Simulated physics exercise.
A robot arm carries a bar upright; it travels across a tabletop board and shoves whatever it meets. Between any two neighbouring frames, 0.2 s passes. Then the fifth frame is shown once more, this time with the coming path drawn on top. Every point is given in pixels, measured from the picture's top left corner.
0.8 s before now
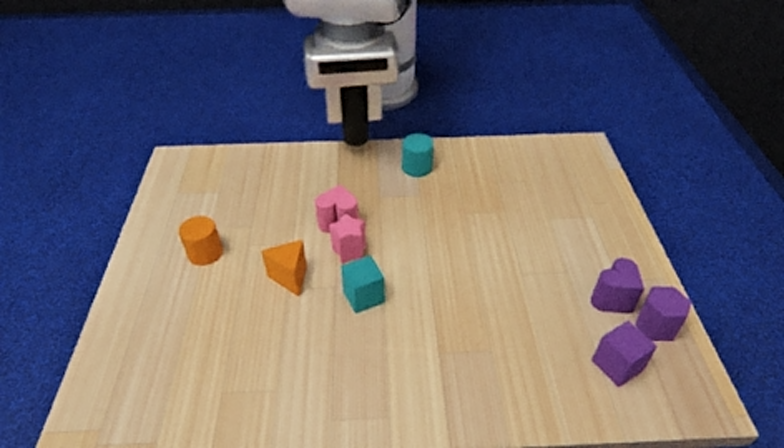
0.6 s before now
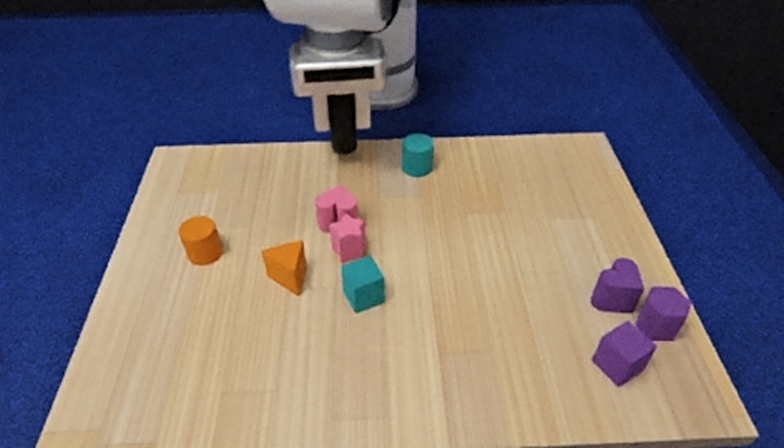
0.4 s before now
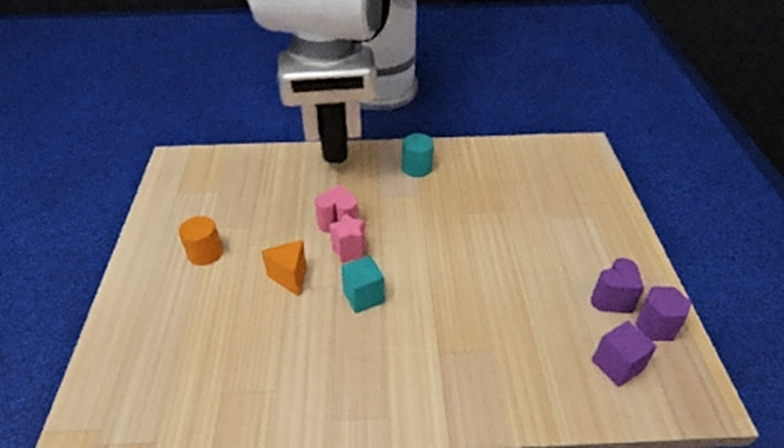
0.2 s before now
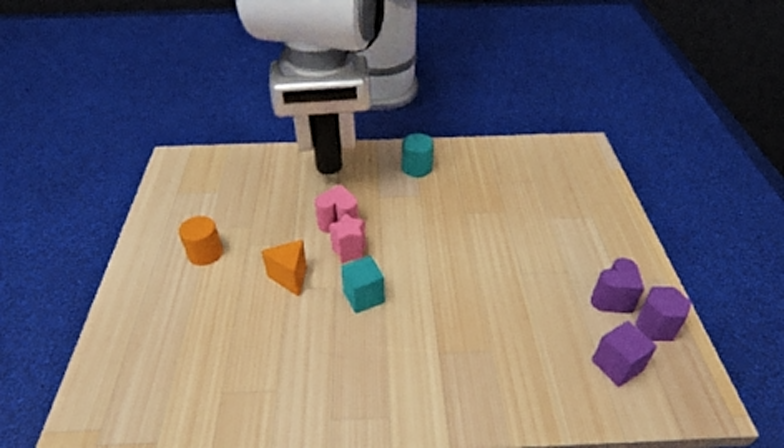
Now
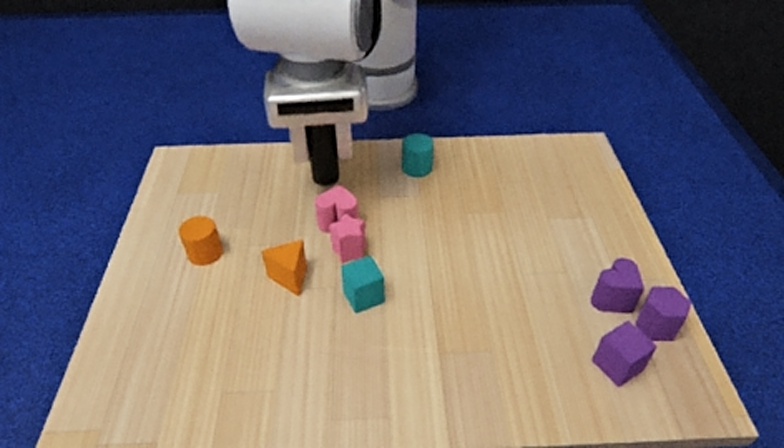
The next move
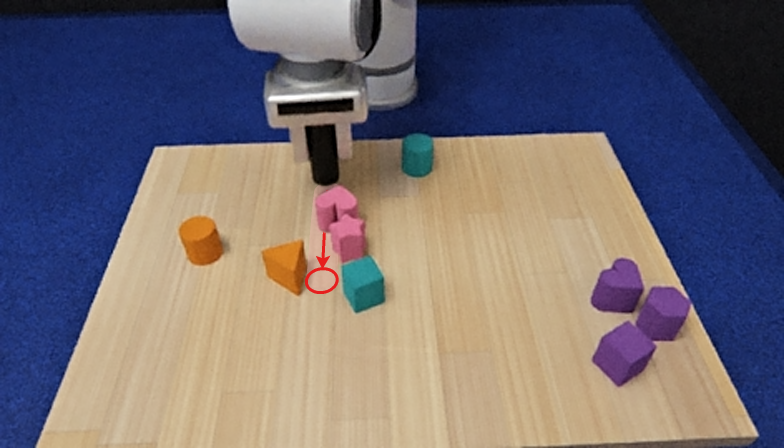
A robot arm with a black bar moved slowly left and a little forward over the wooden board, nearing the pink heart-shaped block, while the orange, pink, teal and purple blocks all stayed still.
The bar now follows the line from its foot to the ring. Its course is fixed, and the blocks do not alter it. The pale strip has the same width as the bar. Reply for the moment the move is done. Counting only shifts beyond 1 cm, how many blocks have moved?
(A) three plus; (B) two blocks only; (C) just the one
B
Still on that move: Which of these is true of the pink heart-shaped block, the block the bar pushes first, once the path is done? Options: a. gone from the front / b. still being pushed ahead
Option a.
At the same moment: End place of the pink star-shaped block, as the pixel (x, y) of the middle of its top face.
Its top centre lands on (363, 244).
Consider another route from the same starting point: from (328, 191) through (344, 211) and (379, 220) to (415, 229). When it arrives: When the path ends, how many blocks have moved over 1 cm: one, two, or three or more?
My best guess is that a pair of blocks move over 1 cm.
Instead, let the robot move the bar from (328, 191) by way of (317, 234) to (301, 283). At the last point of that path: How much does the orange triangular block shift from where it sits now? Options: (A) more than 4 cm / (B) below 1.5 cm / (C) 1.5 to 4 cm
The answer is C.
The drawn path runs straight from (328, 191) to (322, 280).
On the path given first. One third of the way, bar at (324, 205); pink heart-shaped block at (342, 209), turned 20° anticlockwise; pink star-shaped block at (348, 228).
Two thirds of the way, bar at (322, 235); pink heart-shaped block at (352, 222), turned 50° anticlockwise; pink star-shaped block at (363, 243).
At the end, bar at (320, 267); orange triangular block not moved; pink heart-shaped block at (352, 222), turned 55° anticlockwise; pink star-shaped block at (363, 244).
